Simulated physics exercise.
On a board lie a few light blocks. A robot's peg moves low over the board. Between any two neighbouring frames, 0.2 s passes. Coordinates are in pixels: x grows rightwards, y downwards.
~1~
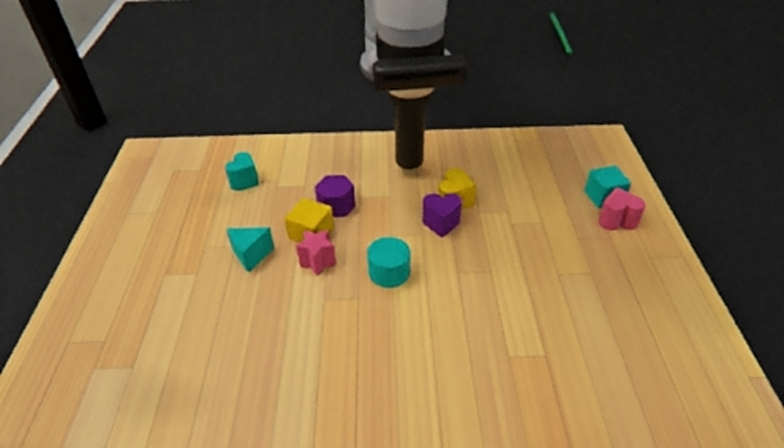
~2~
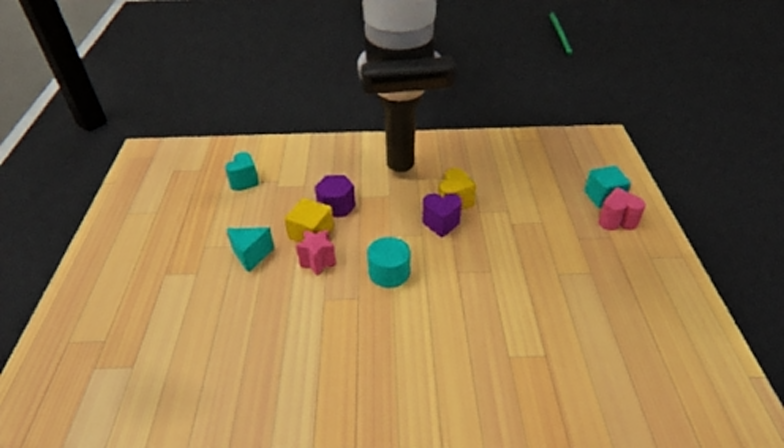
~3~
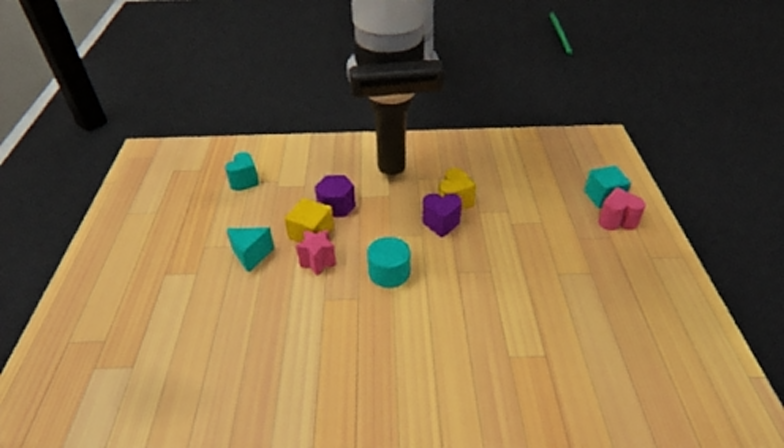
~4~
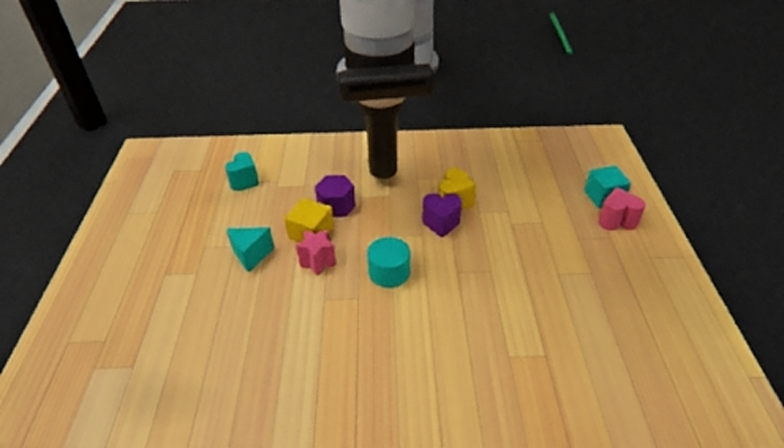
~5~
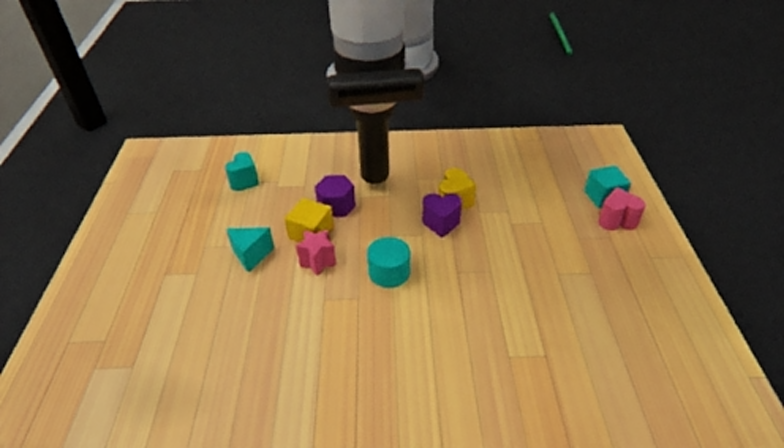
Robot arm's dark peg moving slowly left and slightly nearer over a wooden board, the scattered coloured blocks staying still.
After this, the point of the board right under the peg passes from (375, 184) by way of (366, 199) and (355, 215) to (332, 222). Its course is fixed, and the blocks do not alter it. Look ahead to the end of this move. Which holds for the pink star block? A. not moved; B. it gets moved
Answer: A.
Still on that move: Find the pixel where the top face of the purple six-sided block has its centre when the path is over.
The middle of its top is at (299, 193).
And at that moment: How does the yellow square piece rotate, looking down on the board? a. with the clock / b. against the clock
I choose b.
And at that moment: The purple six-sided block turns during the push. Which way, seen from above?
I'd predict that, seen from above, the purple six-sided block rotates clockwise.
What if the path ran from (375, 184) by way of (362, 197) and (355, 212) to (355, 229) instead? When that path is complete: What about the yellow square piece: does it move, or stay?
Once the path ends, it is somewhere new.
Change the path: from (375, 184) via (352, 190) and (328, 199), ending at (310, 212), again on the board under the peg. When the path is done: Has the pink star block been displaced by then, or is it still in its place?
Shifted.
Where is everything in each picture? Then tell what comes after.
The first picture shows tip of the peg (409, 162), middles of tops, yellow square piece (308, 212), pink star block (315, 241), purple six-sided block (334, 185).
The second picture shows peg (401, 164), nothing pushed.
The third picture shows peg (392, 167), nothing pushed.
The fourth picture shows peg (383, 171), nothing pushed.
The fifth picture shows peg (375, 176), yellow square piece (308, 212), pink star block (315, 241), purple six-sided block (334, 185).
On the path given first. Halfway along, peg (360, 199); purple six-sided block (326, 190), turned 25° clockwise.
At the end, peg (331, 214); yellow square piece (293, 218), turned 25° anticlockwise; pink star block unmoved; purple six-sided block (299, 193), turned 65° clockwise.
